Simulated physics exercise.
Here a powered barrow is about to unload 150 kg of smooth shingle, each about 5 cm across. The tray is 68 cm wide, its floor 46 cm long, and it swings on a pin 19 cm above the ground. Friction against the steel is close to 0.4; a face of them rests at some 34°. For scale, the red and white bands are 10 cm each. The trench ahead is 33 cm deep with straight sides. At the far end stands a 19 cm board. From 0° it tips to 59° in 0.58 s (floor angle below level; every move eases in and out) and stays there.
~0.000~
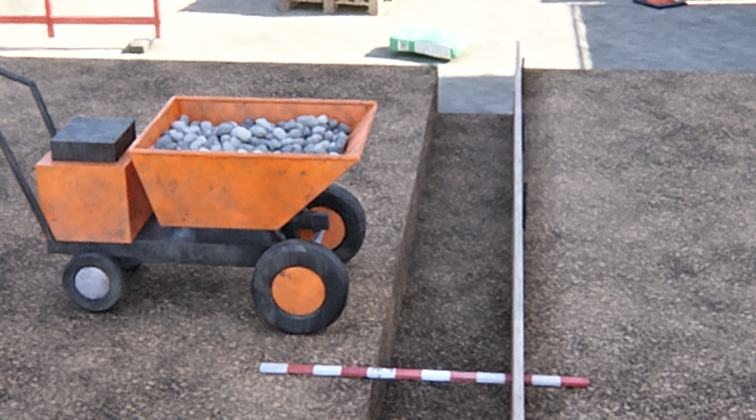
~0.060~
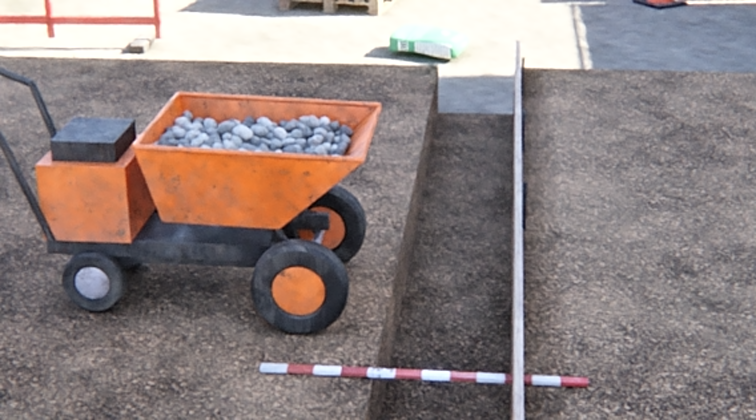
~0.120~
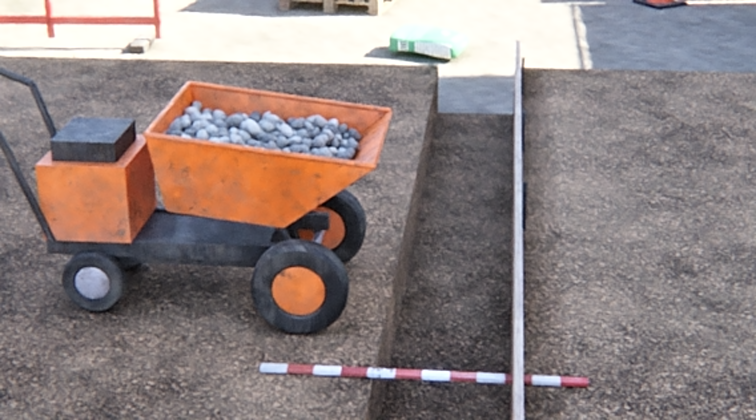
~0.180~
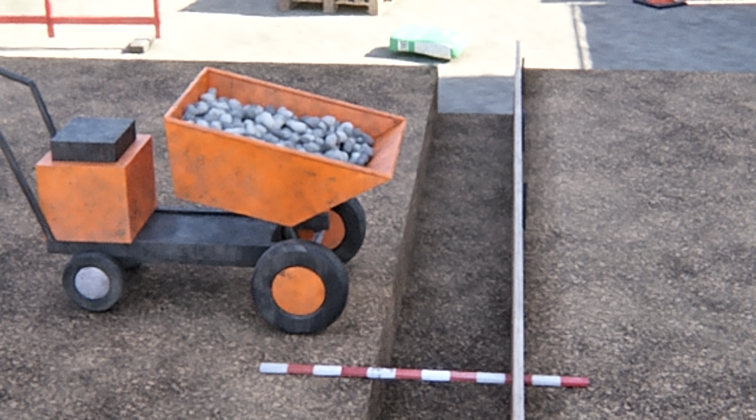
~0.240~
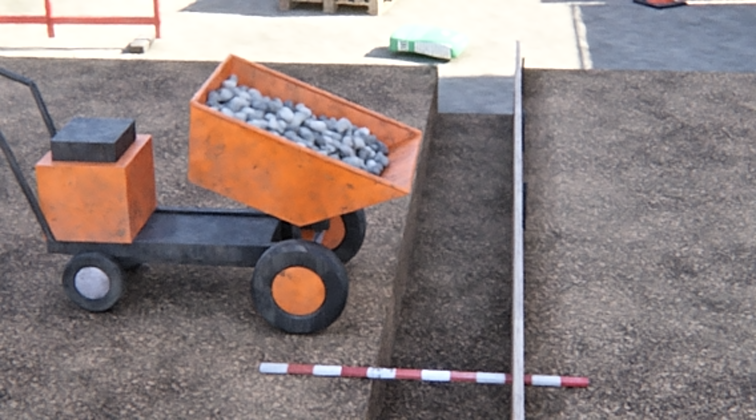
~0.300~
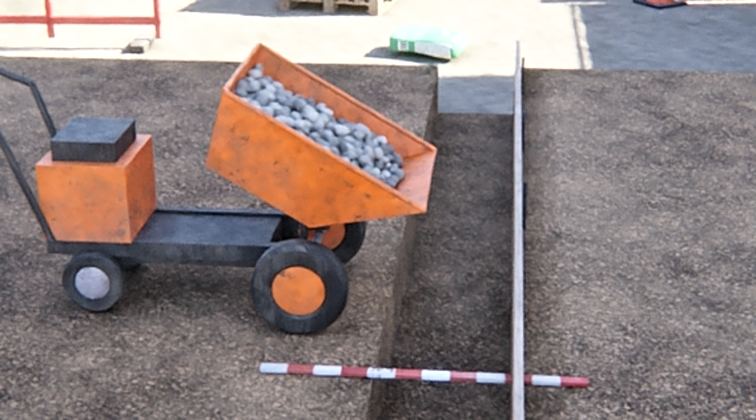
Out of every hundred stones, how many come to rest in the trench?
Close to 69 in a hundred.
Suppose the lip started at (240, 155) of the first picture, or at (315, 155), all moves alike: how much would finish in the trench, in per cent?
Near 95 per cent from the first place, 95 from the second.
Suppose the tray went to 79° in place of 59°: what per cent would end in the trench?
Then about 85 per cent.
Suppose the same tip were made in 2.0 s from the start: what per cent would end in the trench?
In that case some 90 per cent.
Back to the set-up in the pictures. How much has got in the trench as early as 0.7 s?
About 15 per cent by then.
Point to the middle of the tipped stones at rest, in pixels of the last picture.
Their middle is at about (492, 356).
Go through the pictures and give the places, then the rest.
The tray is at 0°, its lip at (358, 158); the top of the load is at (297, 131), in the first frame.
The tray is at 2°, its lip at (363, 160); the top of the load is at (254, 130); the stones move at 0.4 m/s on average, in the second frame.
Lip at (374, 167), floor tilted 7°, highest stones at (205, 121); the stones move at 0.8 m/s on average, in the third frame.
The tray is at 14°, its lip at (391, 177); the top of the load is at (212, 106); the stones move at 1.1 m/s on average, in the fourth frame.
Lip at (409, 192), floor tilted 22°, highest stones at (229, 91); the stones move at 1.3 m/s on average, in the fifth frame.
Lip at (425, 211), floor tilted 31°, highest stones at (254, 81); the stones move at 1.4 m/s on average, in the sixth frame.
After 0.4 s the floor is at 49°; 100 % in the tray; the foremost stones are at (423, 214).
After 0.7 s the floor is at 59°; 86 % in the tray, 14 % in the trench; the foremost stones are at (515, 255).
After 1.0 s the floor is at 59°; 31 % in the tray, 40 % in the trench, 29 % past the trench; the foremost stones are at (705, 323).
After 3.0 s the floor is at 59°; 0 % in the tray, 69 % in the trench, 31 % past the trench; the foremost stones are past the picture's edge.
